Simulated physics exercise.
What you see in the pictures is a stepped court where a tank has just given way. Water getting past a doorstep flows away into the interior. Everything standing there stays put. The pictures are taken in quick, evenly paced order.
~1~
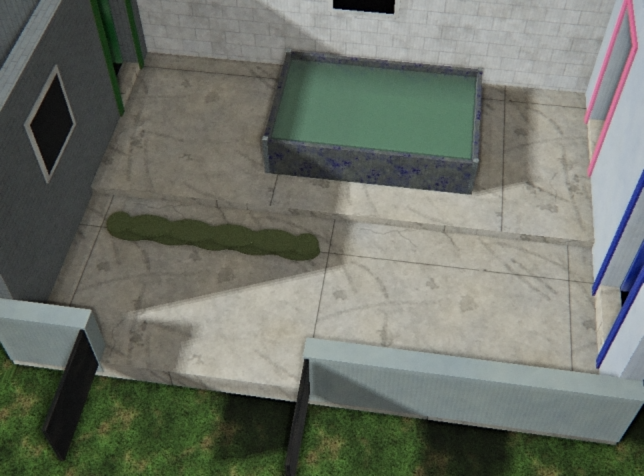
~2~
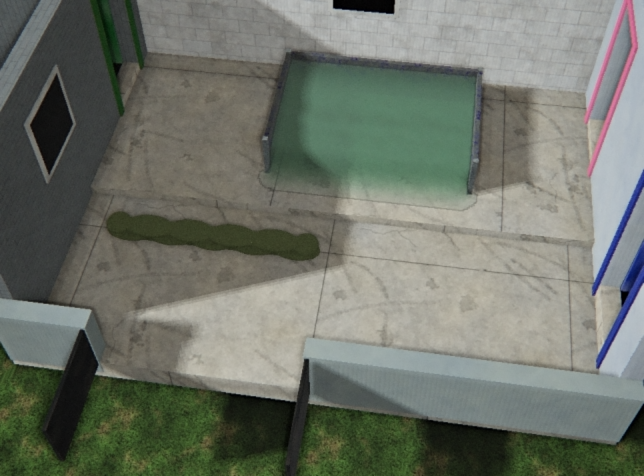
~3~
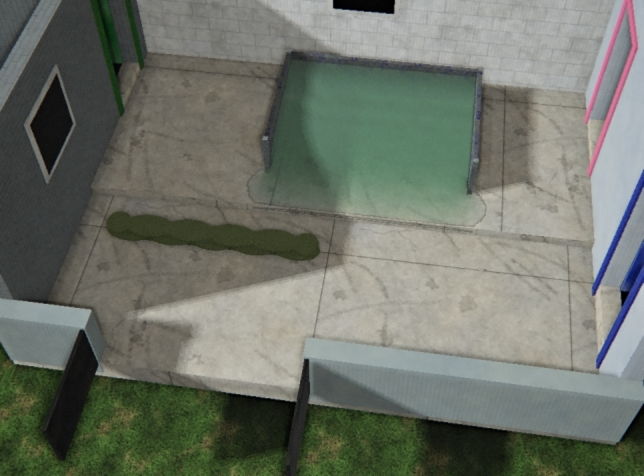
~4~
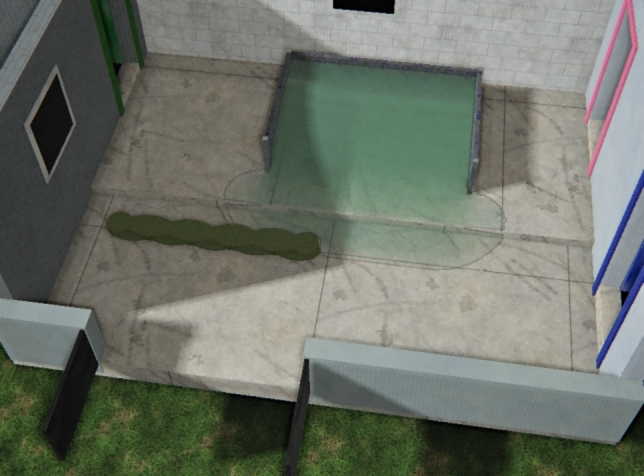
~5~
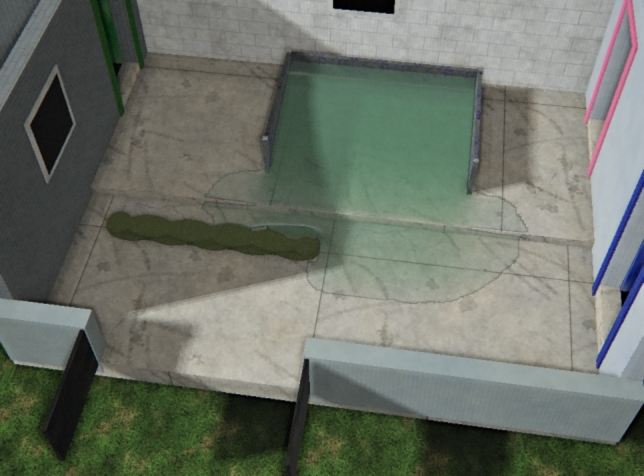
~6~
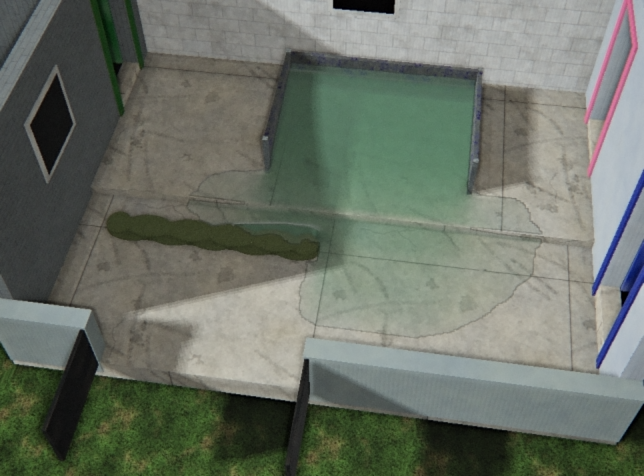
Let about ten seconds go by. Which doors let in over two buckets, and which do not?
The green door counts as not over, the blue door counts as not over, the pink door counts as not over.
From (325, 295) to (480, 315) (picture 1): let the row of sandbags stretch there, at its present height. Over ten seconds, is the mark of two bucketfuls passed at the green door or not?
Green door: Under the line.
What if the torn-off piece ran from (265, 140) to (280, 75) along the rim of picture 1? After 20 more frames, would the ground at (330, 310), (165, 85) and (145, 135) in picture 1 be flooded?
Respectively: Parched, drenched and drenched.
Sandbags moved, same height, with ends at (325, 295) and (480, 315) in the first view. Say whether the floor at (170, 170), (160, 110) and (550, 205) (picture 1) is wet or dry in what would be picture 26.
Reading the three places in turn gives bare, bare, drenched.
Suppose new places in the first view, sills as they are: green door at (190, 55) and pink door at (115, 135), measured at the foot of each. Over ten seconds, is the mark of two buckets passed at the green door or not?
Looking at it, the green one comes in low.
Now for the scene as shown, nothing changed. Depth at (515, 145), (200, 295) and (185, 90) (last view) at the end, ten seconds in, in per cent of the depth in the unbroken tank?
Estimate: 4, 14, 2 %.
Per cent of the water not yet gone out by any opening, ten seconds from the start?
Roughly 68 out of every hundred parts.
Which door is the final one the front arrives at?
My answer is the door marked pink.
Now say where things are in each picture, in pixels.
Still water in the open tank at (376, 108), in the first picture.
The front is at (473, 195), out from the gap at (368, 172), in the second picture.
The front is at (254, 189), out from the gap at (368, 174), in the third picture.
The front is at (495, 229), out from the gap at (368, 174), in the fourth picture.
The front is at (215, 208), out from the gap at (368, 174), in the fifth picture.
Water pours out at (368, 174) and has run to (445, 325), in the sixth picture.
A moment on, water covers 40 % of the floor; the green door not reached, the blue door not reached, the pink door not reached.
Next, water covers 50 % of the floor; the green door not reached, the blue door wet at the sill, nothing in, the pink door not reached.
Then, water covers 65 % of the floor; the green door wet at the sill, nothing in, the blue door under two buckets in, the pink door not reached.
Later, water covers 75 % of the floor; the green door wet at the sill, nothing in, the blue door under two buckets in, the pink door wet at the sill, nothing in.
In the end, water covers 85 % of the floor; the green door wet at the sill, nothing in, the blue door under two buckets in, the pink door wet at the sill, nothing in.
